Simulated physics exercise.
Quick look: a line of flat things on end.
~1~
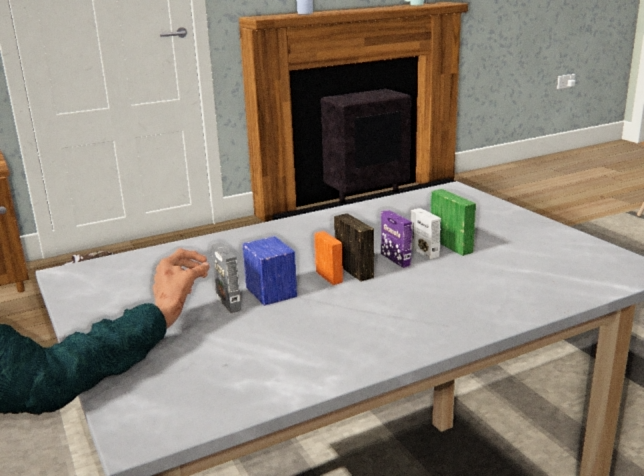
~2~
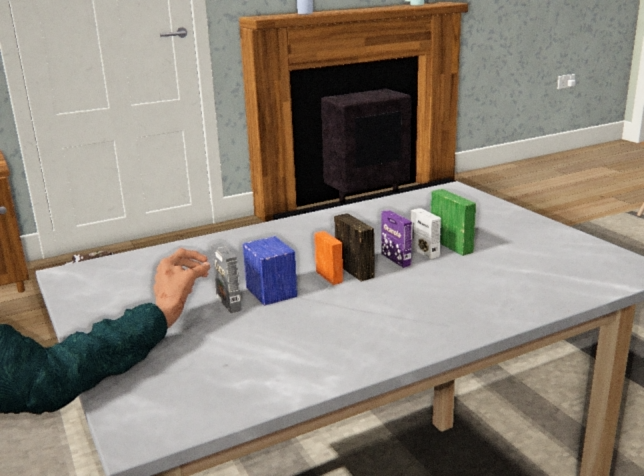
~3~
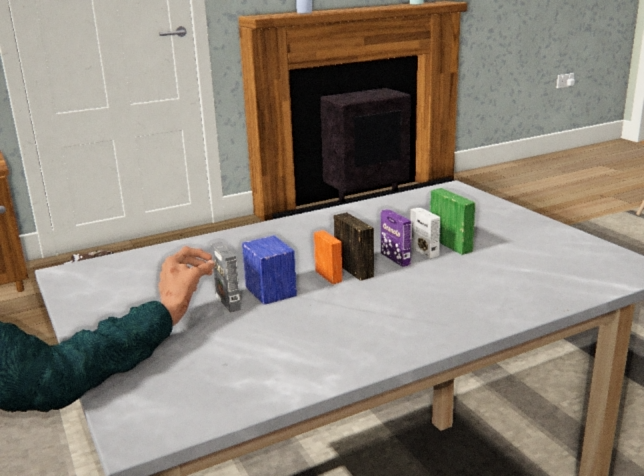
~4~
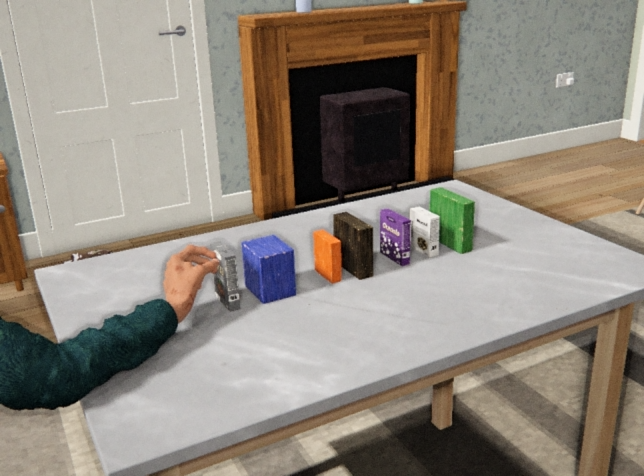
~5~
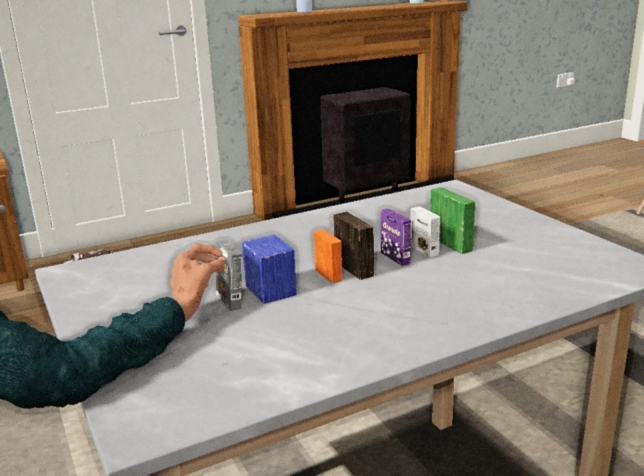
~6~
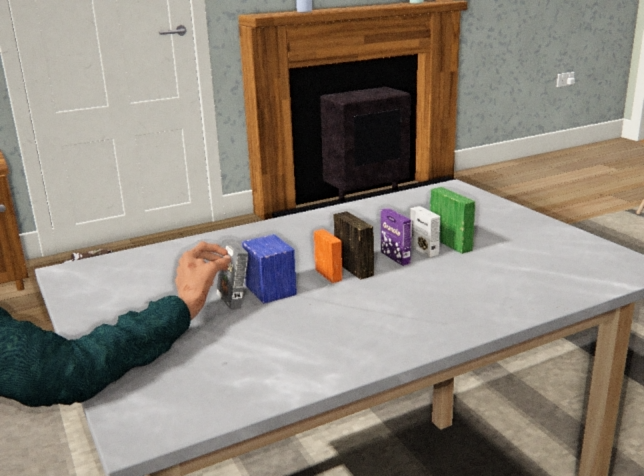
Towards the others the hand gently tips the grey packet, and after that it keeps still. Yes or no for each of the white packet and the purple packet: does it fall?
White packet - no; purple packet - no.
Then, 0.50 s later than the last frame, grey packet 21° over.
Then, 2.00 s later than the last frame, grey packet 22° over.
When it is over, all 5 as before. End places, in pixels of the last picture, white packet near (425, 232), purple packet near (395, 237).
